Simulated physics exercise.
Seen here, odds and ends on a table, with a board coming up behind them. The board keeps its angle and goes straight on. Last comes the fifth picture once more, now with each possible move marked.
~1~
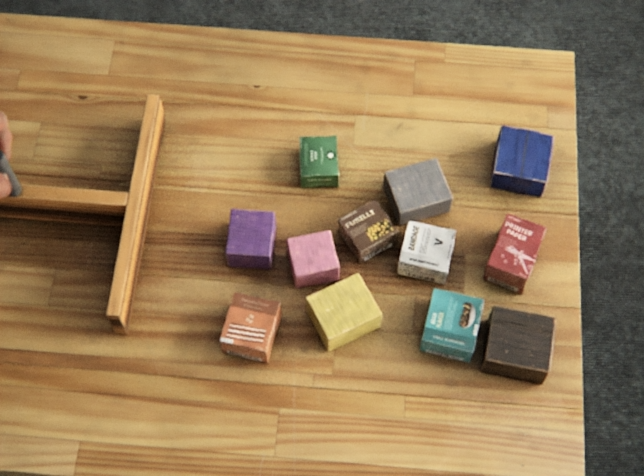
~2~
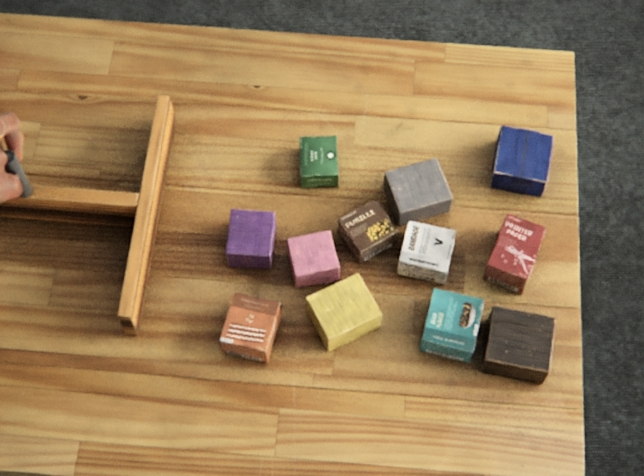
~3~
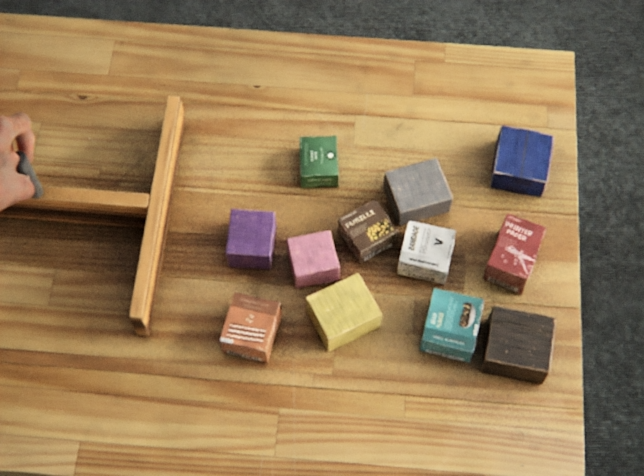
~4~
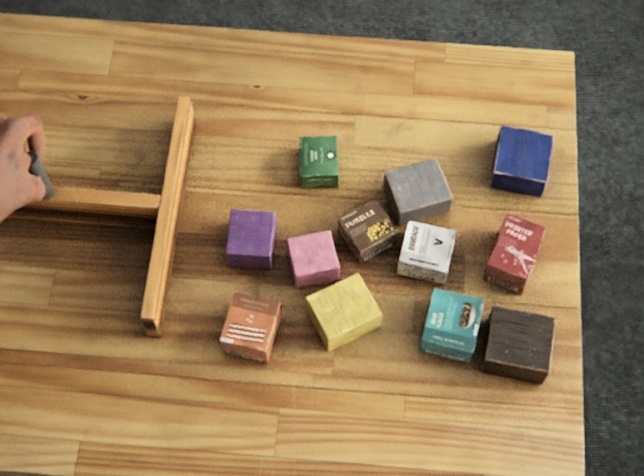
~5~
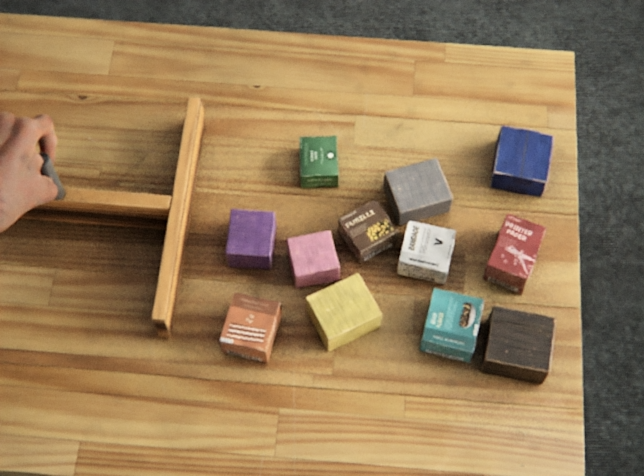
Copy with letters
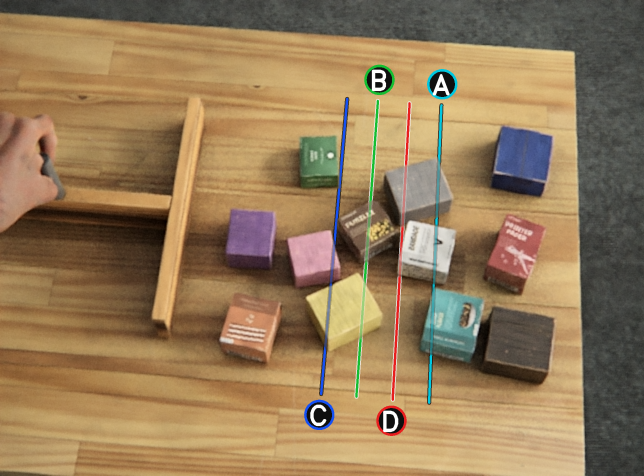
On a wooden table, a hand slowly pushing a wooden board rightward towards scattered coloured blocks and small boxes, which stay still.
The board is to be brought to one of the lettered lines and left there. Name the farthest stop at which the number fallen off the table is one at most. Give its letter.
No second one falls up to D.
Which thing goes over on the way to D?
The black block goes over.
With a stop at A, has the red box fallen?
By then, yes.
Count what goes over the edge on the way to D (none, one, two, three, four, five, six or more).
By then, one.
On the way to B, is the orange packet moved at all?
By then, yes.
On the copy, A at (436, 244); B at (368, 239); C at (335, 236); D at (402, 241).
On D. First, board (259, 209); orange packet (279, 329); pink block (330, 263).
Then, board (340, 215); black block (535, 345); turquoise packet (475, 325).
Finally, board (398, 219); black block over the edge; red box (565, 257); one fallen.
By contrast, A drops two; B is within the limit but short; C is within the limit but short.
